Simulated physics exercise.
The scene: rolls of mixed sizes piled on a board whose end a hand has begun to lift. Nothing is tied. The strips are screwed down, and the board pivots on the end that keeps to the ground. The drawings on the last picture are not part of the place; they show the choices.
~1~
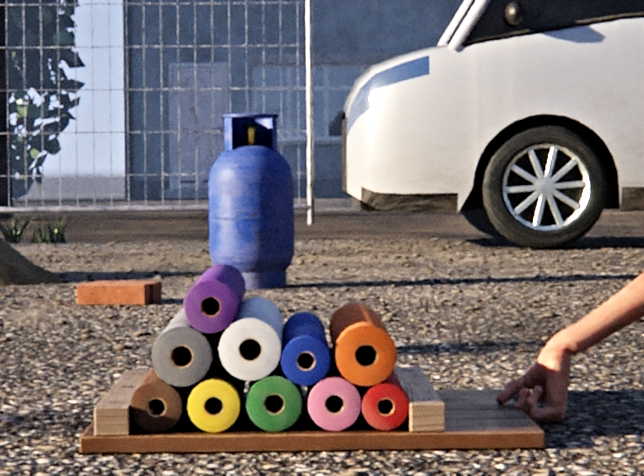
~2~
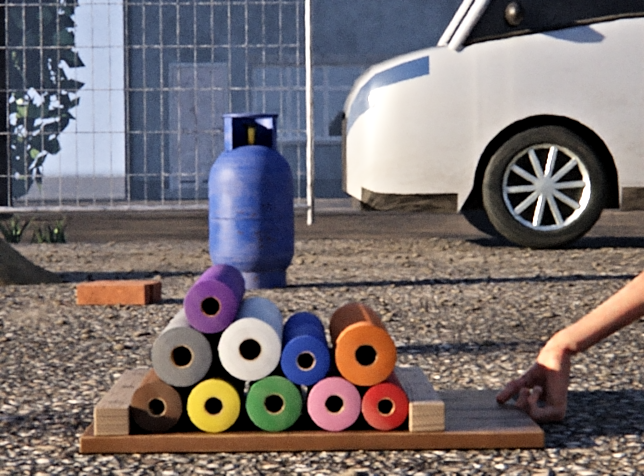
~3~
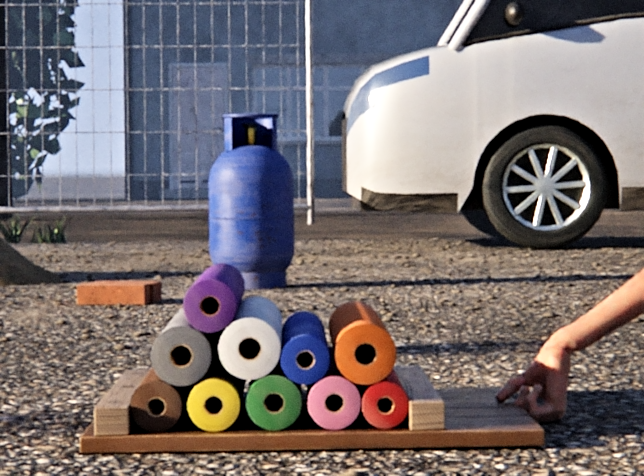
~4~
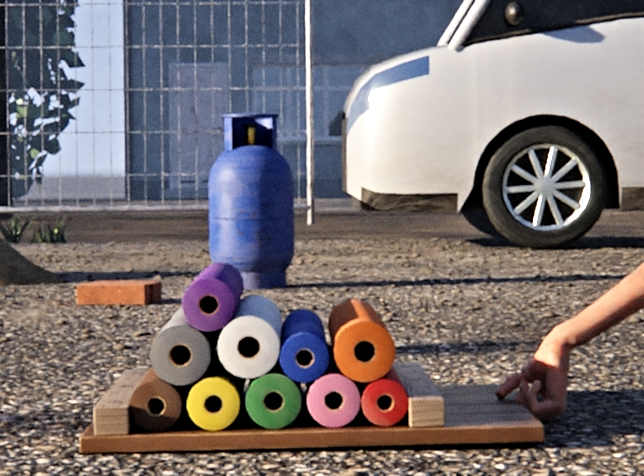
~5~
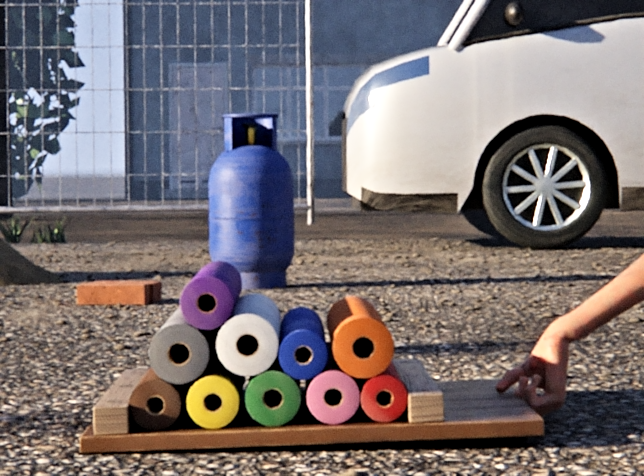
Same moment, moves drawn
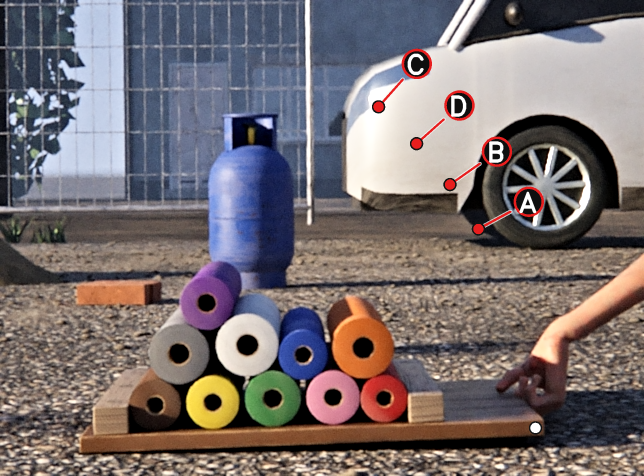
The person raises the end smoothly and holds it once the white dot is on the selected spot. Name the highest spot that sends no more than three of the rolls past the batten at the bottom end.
Raise it to A.
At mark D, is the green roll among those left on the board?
The green roll: Yes.
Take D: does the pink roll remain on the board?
Yes, with D.
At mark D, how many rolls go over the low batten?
At D the number is five.
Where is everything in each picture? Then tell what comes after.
The first frame shows red roll (386, 406); grey roll (182, 357); white roll (250, 350).
The second frame shows white roll (250, 350); blue roll (305, 361).
The third frame shows board (311, 405); purple roll (210, 306).
The fourth frame shows board (311, 403); brown roll (156, 406); green roll (273, 401); yellow roll (214, 404).
The fifth frame shows board (310, 399); brown roll (155, 405); yellow roll (213, 402).
On the marked copy, A at (478, 229); B at (450, 185); C at (379, 107); D at (417, 144); the white dot at (536, 428).
Following A. Soon after the start, board at 16°.
Later, board at 28°.
In the end, board at 28°, three over the low batten (grey, white, purple).
As for the rest, B five over the low batten; C five over the low batten; D five over the low batten.
